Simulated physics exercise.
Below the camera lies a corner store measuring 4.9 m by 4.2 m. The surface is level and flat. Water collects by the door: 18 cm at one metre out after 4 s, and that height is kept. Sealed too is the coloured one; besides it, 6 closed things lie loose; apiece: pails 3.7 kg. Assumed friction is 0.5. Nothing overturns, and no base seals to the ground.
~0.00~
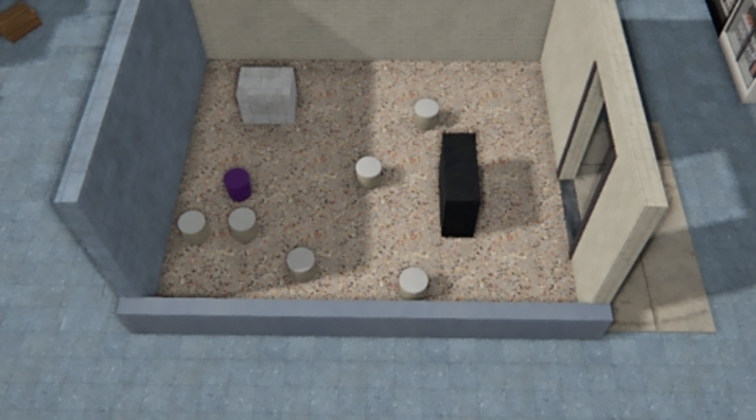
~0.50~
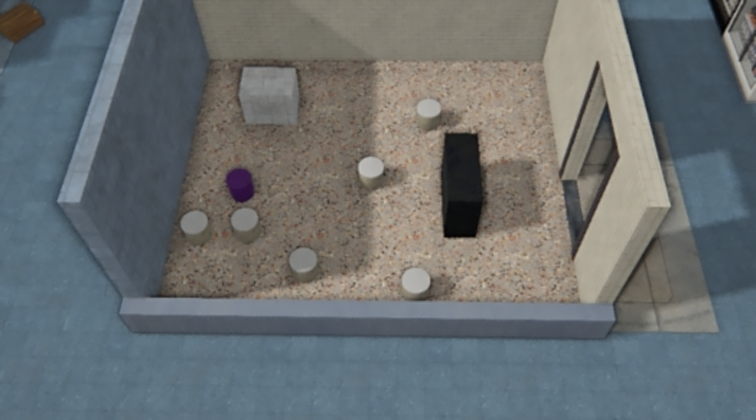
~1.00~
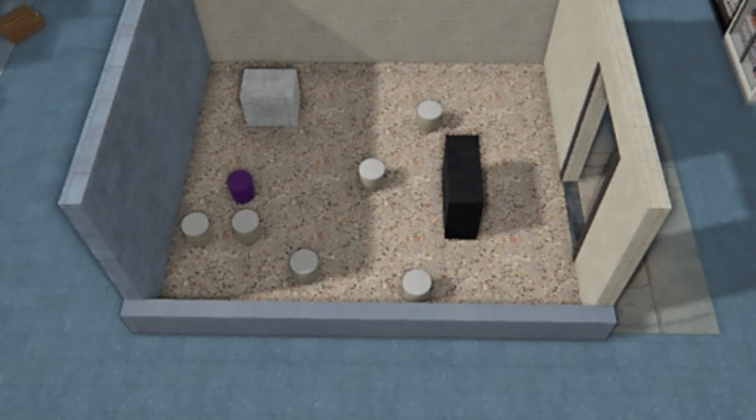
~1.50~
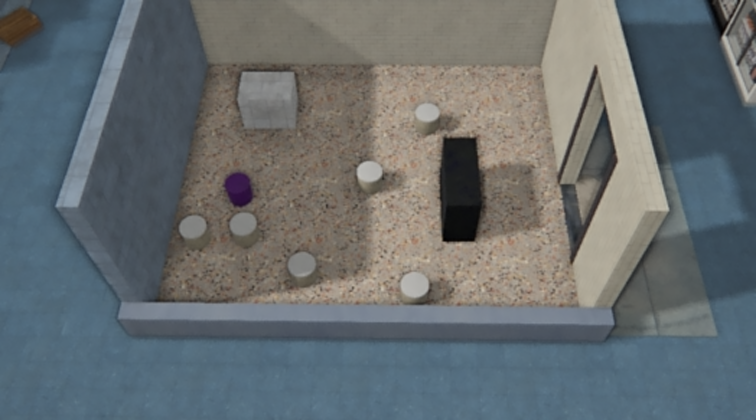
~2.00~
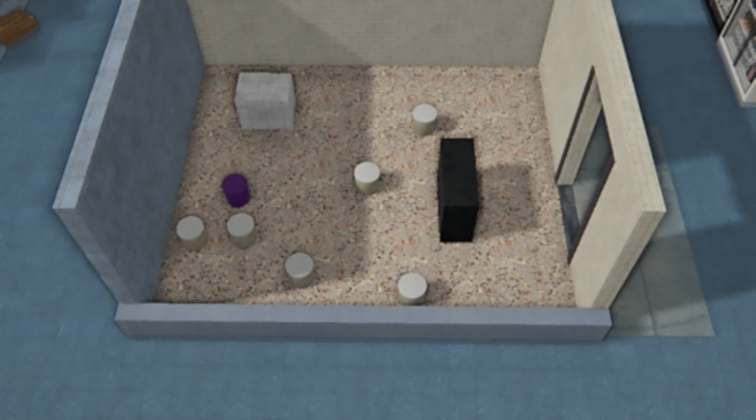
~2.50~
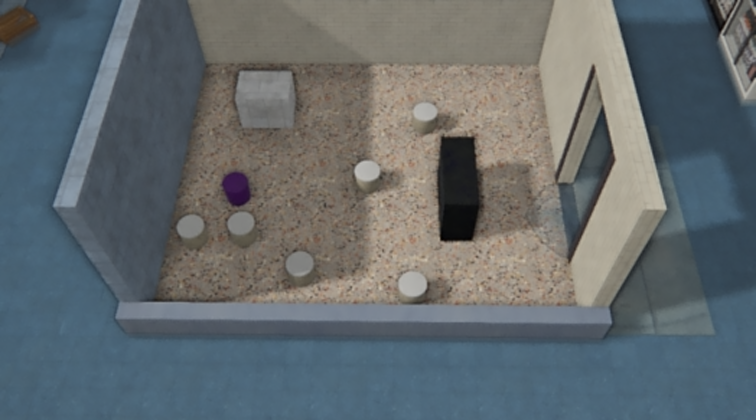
Bluish water spreads over the pale paving outside the doorway on the right of a roofless room, seen from above, and by the end a small patch shows just inside the threshold. The purple pail, the pale cylinders, the grey block and the black counter all stay still on the speckled floor.
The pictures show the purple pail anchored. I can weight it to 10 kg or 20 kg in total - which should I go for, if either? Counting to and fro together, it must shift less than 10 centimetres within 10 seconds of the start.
10 kg will do.
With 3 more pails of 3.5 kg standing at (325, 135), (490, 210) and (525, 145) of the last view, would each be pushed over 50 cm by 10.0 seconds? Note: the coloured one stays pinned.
The first comes out below the threshold, the second above the threshold, the third below the threshold.
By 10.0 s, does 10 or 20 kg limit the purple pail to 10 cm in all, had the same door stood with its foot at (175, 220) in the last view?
In that case only the higher weight holds it.
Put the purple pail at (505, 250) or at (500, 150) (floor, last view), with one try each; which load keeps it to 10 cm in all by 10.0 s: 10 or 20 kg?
In order: Only the heavier one succeeds; even the lighter mass works.
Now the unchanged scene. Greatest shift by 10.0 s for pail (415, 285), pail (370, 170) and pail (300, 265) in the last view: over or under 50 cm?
Reading the three in turn gives surpassed, not surpassed and surpassed.
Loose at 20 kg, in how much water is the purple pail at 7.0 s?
Close to 0 cm deep.
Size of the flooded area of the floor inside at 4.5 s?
Some 4.0 m2 of it.
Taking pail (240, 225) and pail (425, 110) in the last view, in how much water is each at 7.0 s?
Around 0 cm and 3 cm.
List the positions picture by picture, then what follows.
The purple pail at (236, 178), on the bottom; 0.0 m2 under water; 0 of 7 have shifted, in the first picture.
The purple pail at (239, 179), on the bottom; water covers 0.0 m2; 0 of 7 have shifted, in the second picture.
The purple pail at (239, 180), on the bottom; water covers 0.0 m2; 0 of 7 have shifted, in the third picture.
The purple pail at (237, 183) rests on the ground; water covers 0.0 m2; 0 of 7 have shifted, in the fourth picture.
The purple pail at (235, 184), on the bottom; 0.0 m2 under water; 0 of 7 have shifted, in the fifth picture.
The purple pail at (235, 182), on the bottom; water covers 0.3 m2; 0 of 7 have shifted, in the sixth picture.
After 3.5 s the purple pail would be 0 cm from its start with 10 kg and 0 cm from its start with 20 kg; 0 cm of water round it then.
After 4.5 s the purple pail would be 0 cm from its start with 10 kg and 0 cm from its start with 20 kg; 0 cm of water round it then.
After 7.0 s the purple pail would be 0 cm from its start with 10 kg and 0 cm from its start with 20 kg; 0 cm of water round it then.
After 10.0 s the purple pail would be 0 cm from its start with 10 kg and 0 cm from its start with 20 kg; 2 cm of water round it then.
